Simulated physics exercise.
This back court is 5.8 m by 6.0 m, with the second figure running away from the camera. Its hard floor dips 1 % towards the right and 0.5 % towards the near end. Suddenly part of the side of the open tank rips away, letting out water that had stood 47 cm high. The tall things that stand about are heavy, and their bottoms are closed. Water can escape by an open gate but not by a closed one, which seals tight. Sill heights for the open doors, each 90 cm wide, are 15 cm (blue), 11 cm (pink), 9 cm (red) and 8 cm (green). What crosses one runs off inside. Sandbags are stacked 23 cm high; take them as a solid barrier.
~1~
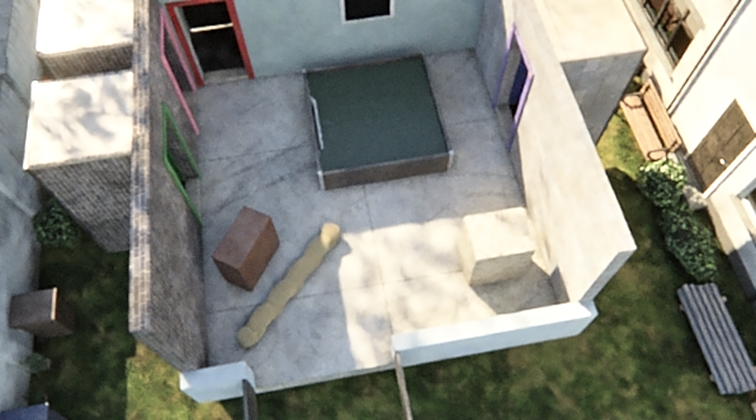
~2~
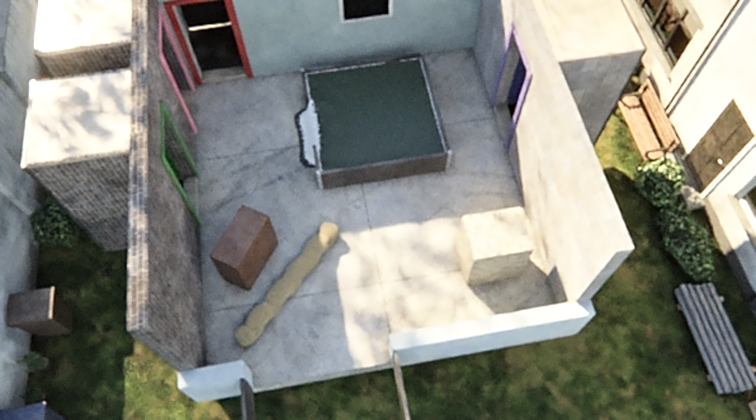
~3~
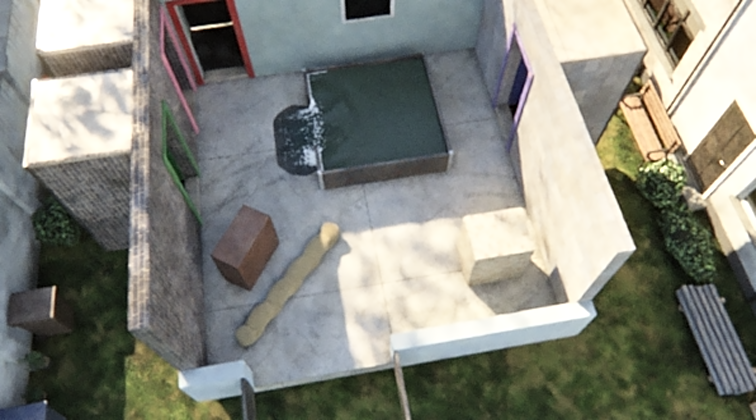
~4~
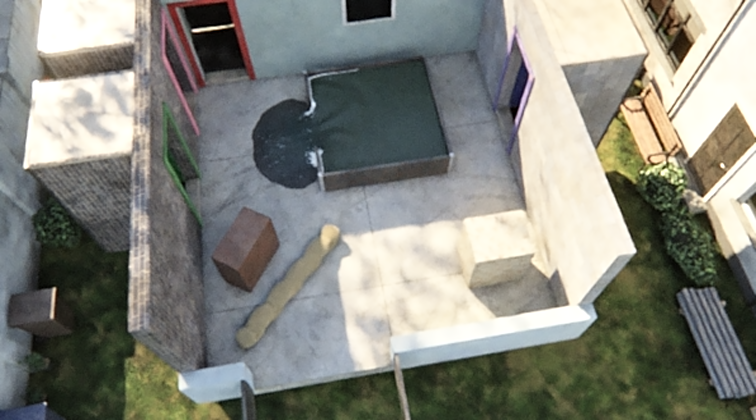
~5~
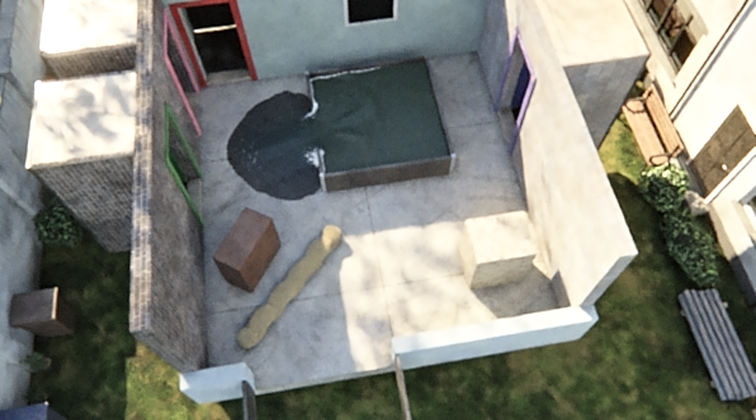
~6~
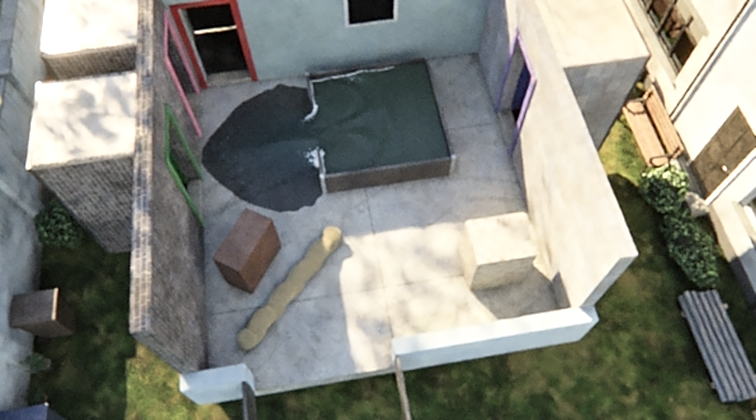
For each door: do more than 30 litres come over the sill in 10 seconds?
In order: At the blue door the inflow will remain within the limit. At the pink door the inflow will break the limit. At the red door the inflow will break the limit. At the green door the inflow will break the limit.
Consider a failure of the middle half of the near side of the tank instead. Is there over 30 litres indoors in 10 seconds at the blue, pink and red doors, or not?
Then blue would come out on the low side, pink on the low side and red on the low side.
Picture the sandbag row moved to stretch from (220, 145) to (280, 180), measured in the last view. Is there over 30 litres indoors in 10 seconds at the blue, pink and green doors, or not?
So then blue is inside it, pink is beyond it and green is inside it.
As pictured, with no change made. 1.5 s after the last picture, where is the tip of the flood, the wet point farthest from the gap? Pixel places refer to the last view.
About pixel (208, 316).
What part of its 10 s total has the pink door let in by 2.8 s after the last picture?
I'd put it at about 70 per cent by that point.
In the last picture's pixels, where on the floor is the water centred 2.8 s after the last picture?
Centre: Approx. (327, 148) px.
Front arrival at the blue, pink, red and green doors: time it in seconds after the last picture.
Arrival: Blue 6.0 s, pink 0.3 s, red 0.5 s, green 0.3 s.
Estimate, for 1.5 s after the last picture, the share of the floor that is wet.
Wet share: About 25 %.
Then, 0.7 s after the last picture water covers 20 % of the floor and is deepest (24 cm) near (201, 154); blue door not reached, pink door 18 cm at the sill, 1 L in, red door 4 cm at the sill, 0 L in, green door 18 cm at the sill, 5 L in.
Then, 1.5 s after the last picture water covers 25 % of the floor and is deepest (27 cm) near (199, 95); blue door not reached, pink door 21 cm at the sill, 22 L in, red door 15 cm at the sill, 5 L in, green door 19 cm at the sill, 43 L in.
Then, 2.8 s after the last picture water covers 35 % of the floor and is deepest (23 cm) near (206, 276); blue door not reached, pink door 20 cm at the sill, 75 L in, red door 17 cm at the sill, 43 L in, green door 16 cm at the sill, 102 L in.
Then, 5.3 s after the last picture water covers 55 % of the floor and is deepest (19 cm) near (237, 262); blue door not reached, pink door 14 cm at the sill, 103 L in, red door 13 cm at the sill, 85 L in, green door 13 cm at the sill, 146 L in.
Then, 9.3 s after the last picture water covers 80 % of the floor and is deepest (12 cm) near (237, 262); blue door 3 cm at the sill, 0 L in, pink door 8 cm at the sill, 108 L in, red door 8 cm at the sill, 99 L in, green door 10 cm at the sill, 176 L in.
